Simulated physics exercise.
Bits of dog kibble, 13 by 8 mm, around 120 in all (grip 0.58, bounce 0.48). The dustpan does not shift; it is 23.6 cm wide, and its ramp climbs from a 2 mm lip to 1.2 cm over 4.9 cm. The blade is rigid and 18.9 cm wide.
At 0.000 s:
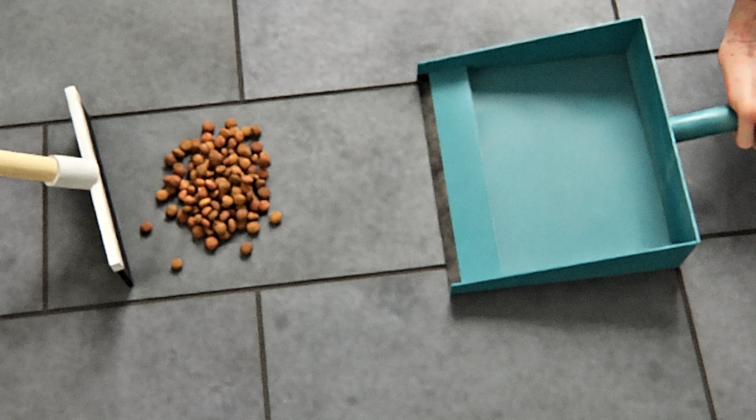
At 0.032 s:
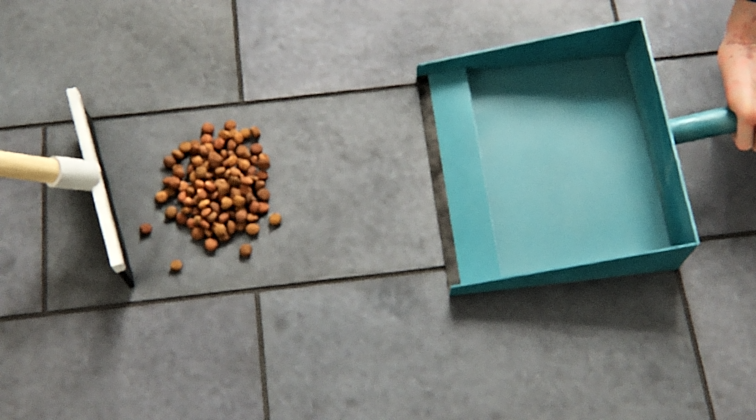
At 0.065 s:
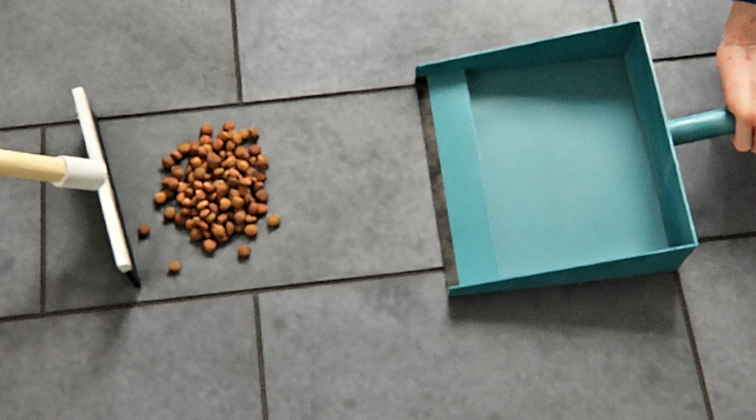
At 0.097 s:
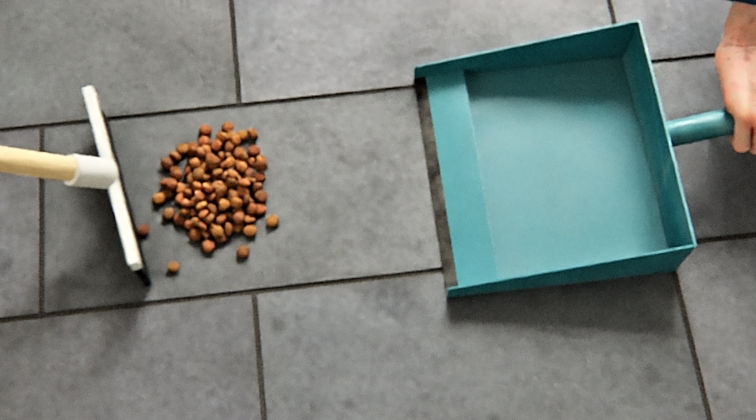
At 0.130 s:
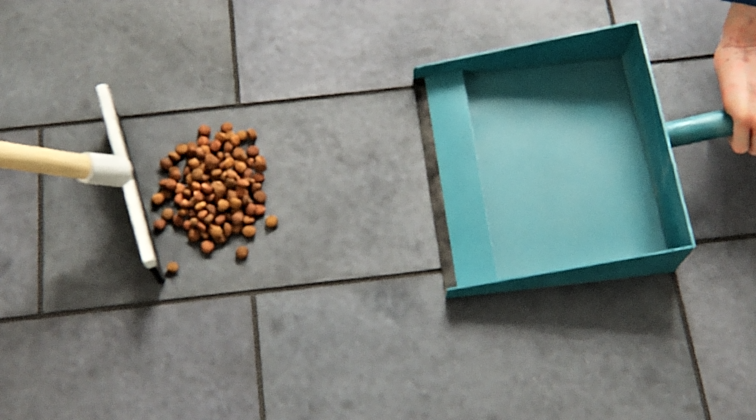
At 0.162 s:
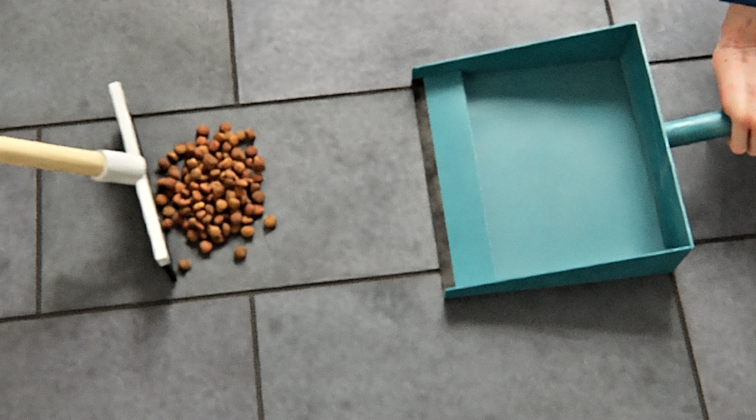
A white blade on a pale wooden handle slides right across gray tiles, reaching the left edge of a pile of brown kibble and nudging a few pieces, while a hand holds a teal dustpan still on the right.
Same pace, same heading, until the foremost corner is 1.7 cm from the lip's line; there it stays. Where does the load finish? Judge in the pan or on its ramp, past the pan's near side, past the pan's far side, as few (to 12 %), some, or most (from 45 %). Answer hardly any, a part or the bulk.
Pan: A part, near side: Hardly any, far side: Hardly any.
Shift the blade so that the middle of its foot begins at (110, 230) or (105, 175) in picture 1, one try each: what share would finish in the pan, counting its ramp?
Some 15 and 30 per cent.
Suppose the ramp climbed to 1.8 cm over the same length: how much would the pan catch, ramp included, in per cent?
Then about 25 per cent.
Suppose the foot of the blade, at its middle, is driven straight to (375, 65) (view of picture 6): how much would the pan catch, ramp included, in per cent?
Some 15 per cent.
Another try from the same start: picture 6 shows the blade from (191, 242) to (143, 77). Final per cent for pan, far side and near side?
Pan 30, far 20, near 0.
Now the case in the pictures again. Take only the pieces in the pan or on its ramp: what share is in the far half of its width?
About 70 per cent.
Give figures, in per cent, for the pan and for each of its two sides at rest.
Pan 25, near side 0, far side 5.
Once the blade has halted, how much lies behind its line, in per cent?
Some 5 per cent.
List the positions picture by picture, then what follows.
The first picture shows blade from (117, 264) to (73, 97), moved 0.0 cm, 0 of the pieces shifted so far; middle of the pieces at (219, 186); pan at (562, 165).
The second picture shows blade from (119, 266) to (75, 98), moved 0.2 cm, 0 of the pieces shifted so far; middle of the pieces at (218, 188).
The third picture shows blade from (125, 265) to (81, 97), moved 0.9 cm, 0 of the pieces shifted so far; middle of the pieces at (216, 189).
The fourth picture shows blade from (136, 264) to (91, 96), moved 2.0 cm, 0 of the pieces shifted so far; middle of the pieces at (215, 190).
The fifth picture shows blade from (150, 261) to (105, 94), moved 3.4 cm, 1 of the pieces shifted so far; middle of the pieces at (214, 190).
The sixth picture shows blade from (163, 259) to (117, 92), moved 4.8 cm, 3 of the pieces shifted so far; middle of the pieces at (213, 190); pan at (557, 170). The blade's pace is about 0.42 m/s, heading 4 degrees away from the viewer's side.
After 0.43 s, middle of the blade 16 cm from the lip; 0 % over the lip, far side 0 %, near side 0 %.
Then, at 0.62 s, middle of the blade 8 cm from the lip; 0 % over the lip, far side 5 %, near side 0 %.
After 0.92 s, middle of the blade 4 cm from the lip; 25 % over the lip, far side 5 %, near side 0 %.
By 1.2 s all is still; pan 25 %, near side 0 %, far side 5 %, in front of the lip or behind the blade 65 %.
